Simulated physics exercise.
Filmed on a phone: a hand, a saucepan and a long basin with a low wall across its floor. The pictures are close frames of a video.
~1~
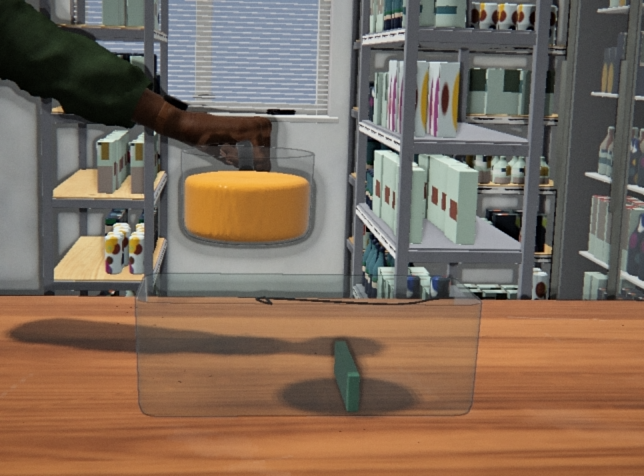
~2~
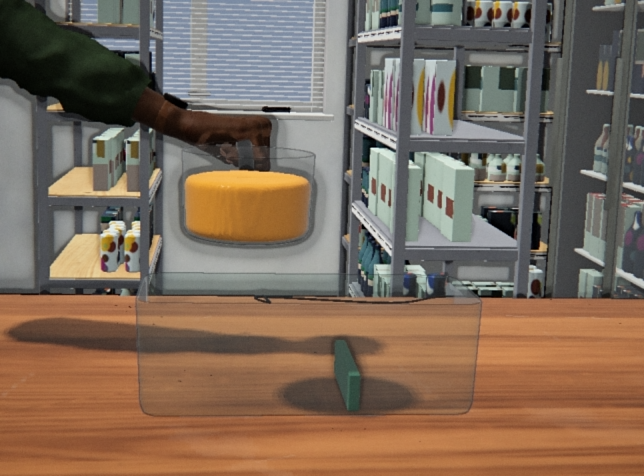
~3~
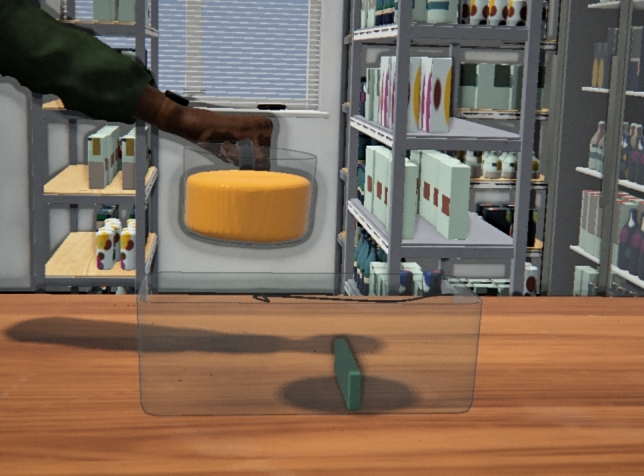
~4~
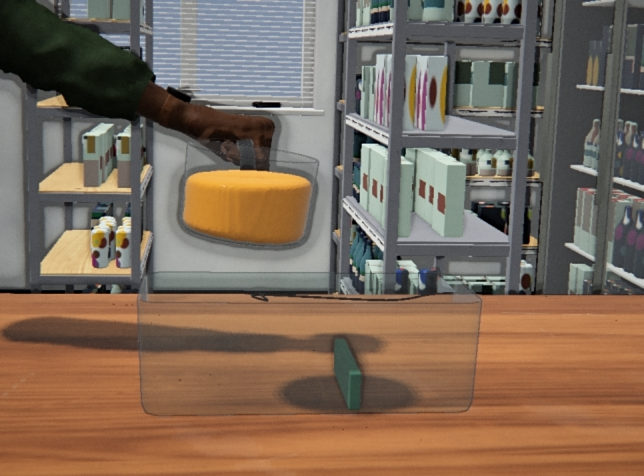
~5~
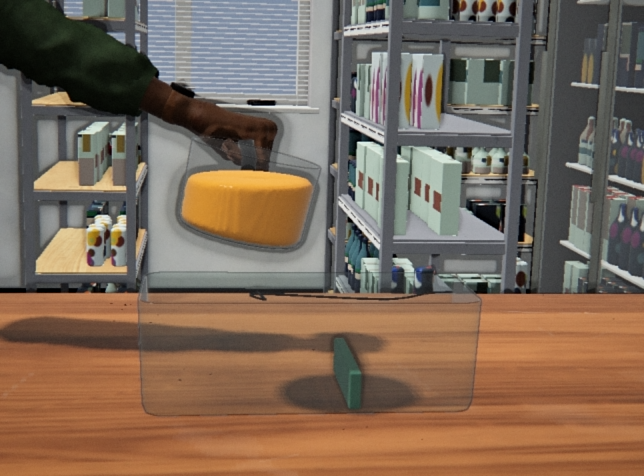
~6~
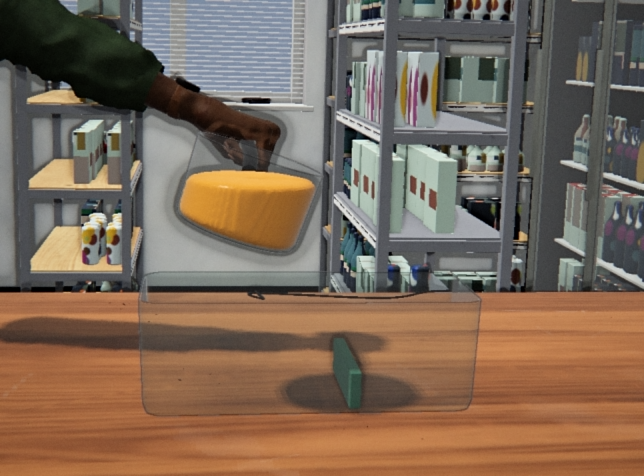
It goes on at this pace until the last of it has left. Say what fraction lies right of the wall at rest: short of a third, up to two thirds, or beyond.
In the end between a third and two thirds is right of the wall.
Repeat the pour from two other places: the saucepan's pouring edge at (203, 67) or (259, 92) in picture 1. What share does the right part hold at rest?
In turn 15 and 10 in a hundred.
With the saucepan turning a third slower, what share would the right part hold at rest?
It comes to 65 per cent or so.
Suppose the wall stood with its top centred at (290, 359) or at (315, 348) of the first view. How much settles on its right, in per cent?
Roughly 90 per cent, and 90 per cent.
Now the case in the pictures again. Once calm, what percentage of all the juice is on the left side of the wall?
Some 45 per cent.
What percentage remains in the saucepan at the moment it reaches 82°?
Near 60 %.
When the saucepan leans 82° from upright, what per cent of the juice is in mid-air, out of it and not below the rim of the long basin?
About 30 per cent.
A moment on, the saucepan is tipped on its side and 59 per cent is still to pour, 2 is left of the wall and 11 right of it.
Next, the saucepan is tipped right over and 10 per cent is still to pour, 28 is left of the wall and 56 right of it.
Then the saucepan is tipped right over and 0 per cent is still to pour, 46 is left of the wall and 53 right of it.
Later the saucepan is tipped right over and 0 per cent is still to pour, 47 is left of the wall and 53 right of it.
At rest 47 per cent lies left of the wall, 53 right of it and 0 outside.
